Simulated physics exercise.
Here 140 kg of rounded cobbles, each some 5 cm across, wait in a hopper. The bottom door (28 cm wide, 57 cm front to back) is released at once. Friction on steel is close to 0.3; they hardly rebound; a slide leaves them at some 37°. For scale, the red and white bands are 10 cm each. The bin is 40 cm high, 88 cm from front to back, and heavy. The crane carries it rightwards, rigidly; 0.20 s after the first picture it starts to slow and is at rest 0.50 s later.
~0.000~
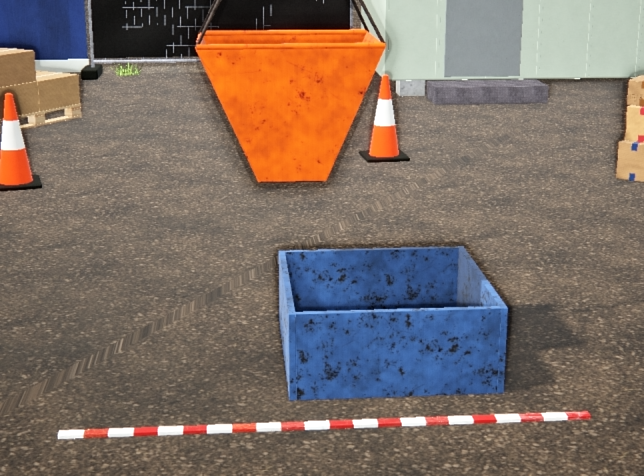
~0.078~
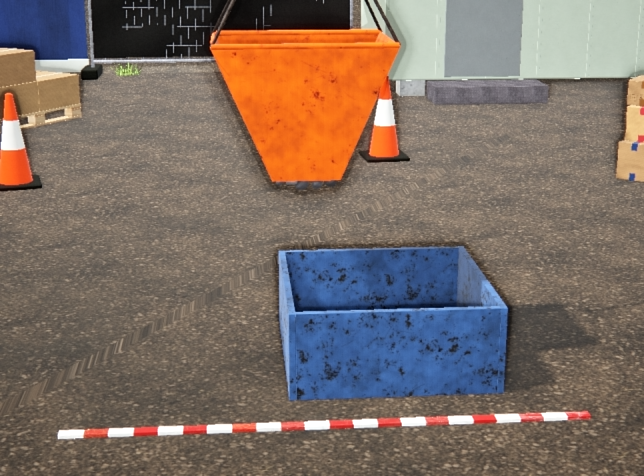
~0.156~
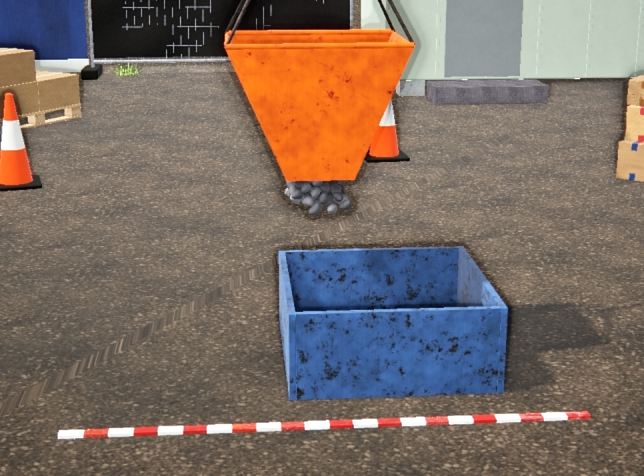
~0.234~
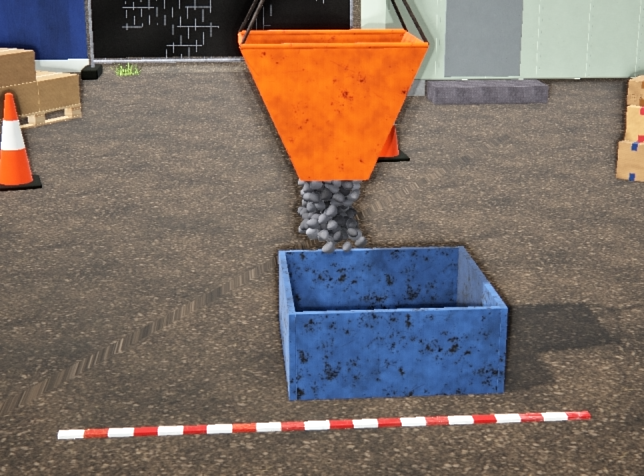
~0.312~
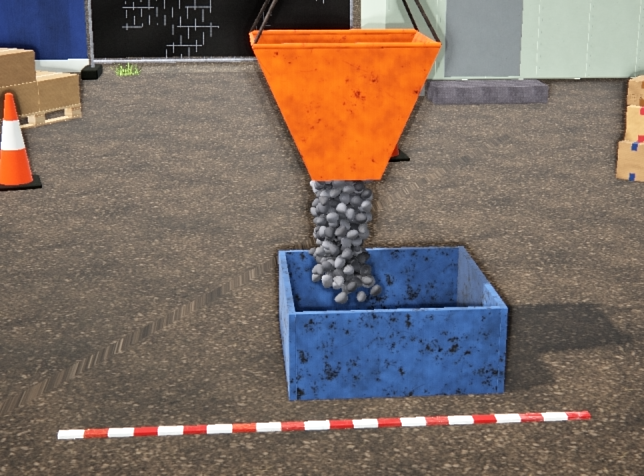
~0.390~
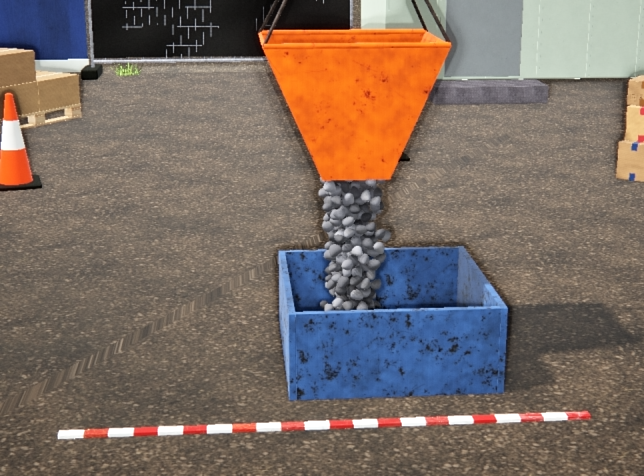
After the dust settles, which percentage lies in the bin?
Some 100 per cent of it.
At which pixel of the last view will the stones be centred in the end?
Near (387, 335).
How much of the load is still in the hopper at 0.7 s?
It holds some 0 per cent.
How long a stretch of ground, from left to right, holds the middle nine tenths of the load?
About 70 cm.
After 0.7 s, 0 % in the hopper, 100 % falling or lying in the bin; the stones farthest right are at (469, 336).
After 1.1 s, 0 % in the hopper, 100 % falling or lying in the bin; the stones farthest right are at (473, 340).
After 1.7 s, 0 % in the hopper, 100 % falling or lying in the bin; the stones farthest right are at (475, 342).
After 2.6 s, 0 % in the hopper, 100 % falling or lying in the bin; the stones farthest right are at (475, 342).
After 4.5 s, 0 % in the hopper, 100 % in the bin; the stones farthest right are at (475, 342).
